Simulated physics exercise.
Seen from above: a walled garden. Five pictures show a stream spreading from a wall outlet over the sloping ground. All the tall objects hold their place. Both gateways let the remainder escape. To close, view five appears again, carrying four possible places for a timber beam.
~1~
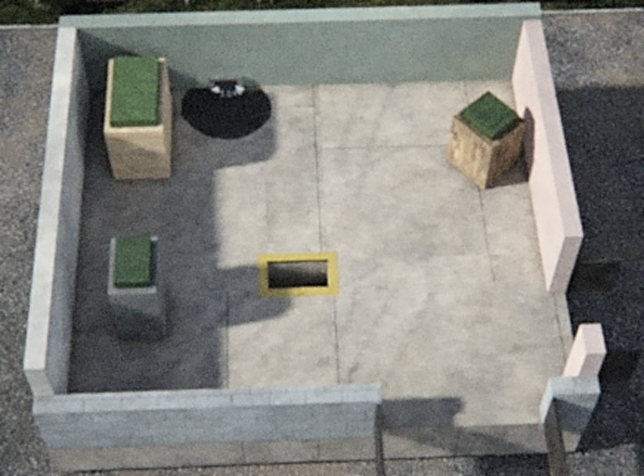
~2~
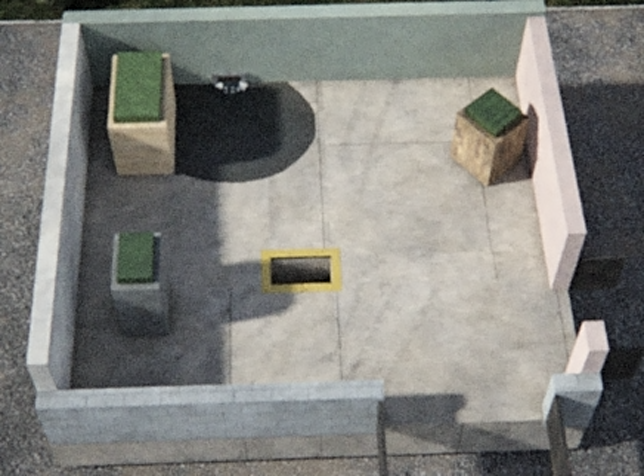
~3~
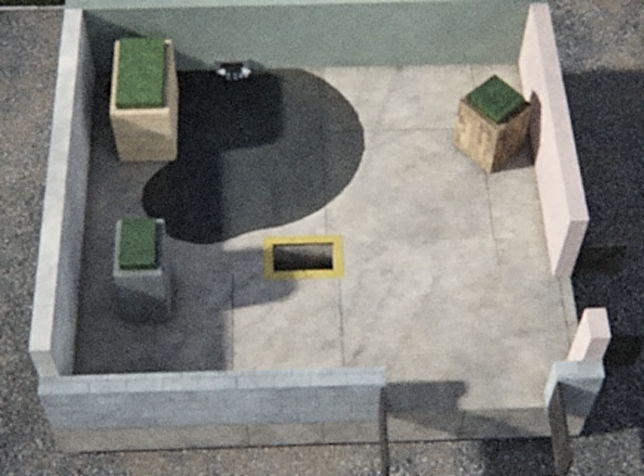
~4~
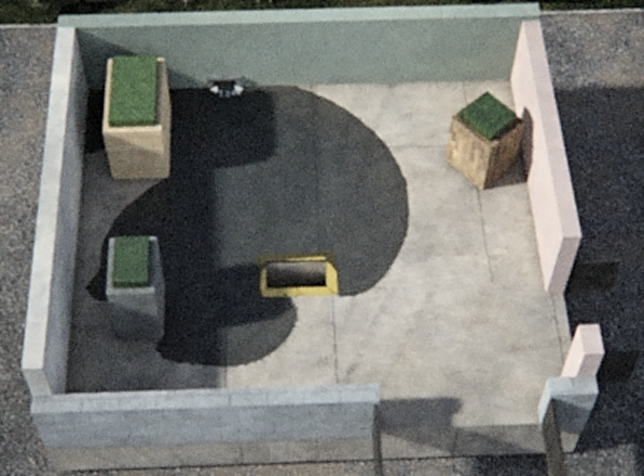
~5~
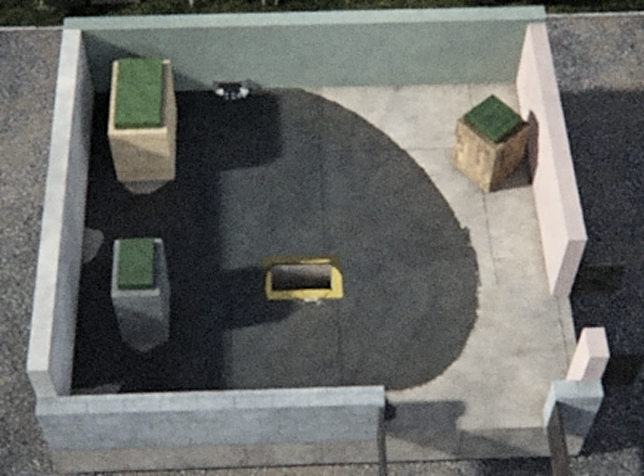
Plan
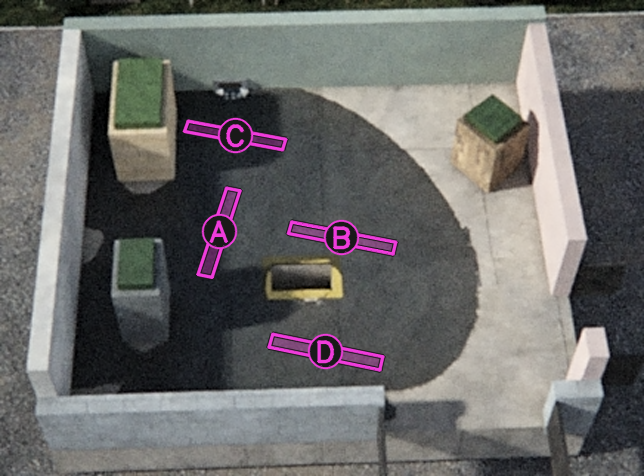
To begin with, a small dark wet patch lies by the back wall of a walled garden, near a block with a green top. The patch spreads toward the front, past the blocks on the left, and reaches the yellow-edged drain, which takes in water. It then surrounds the drain and widens rightward across the floor.
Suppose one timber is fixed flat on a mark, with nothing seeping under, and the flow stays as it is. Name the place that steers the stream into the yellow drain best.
I would pick position D.
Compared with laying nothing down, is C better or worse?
Position C is worse.
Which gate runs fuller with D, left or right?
The left one.
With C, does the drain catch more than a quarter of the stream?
No, it does not.
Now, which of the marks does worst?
That would be C.
On the marked copy, A from (205, 275) to (233, 189); B from (290, 227) to (394, 248); C from (186, 126) to (284, 144); D from (270, 340) to (381, 363).
With A, about 23 % of the stream goes into the yellow drain, about 76 % out by the gates.
With B, about 20 % of the stream goes into the yellow drain, about 80 % out by the gates.
With C, about 11 % of the stream goes into the yellow drain, about 88 % out by the gates.
With D, about 32 % of the stream goes into the yellow drain, about 67 % out by the gates.
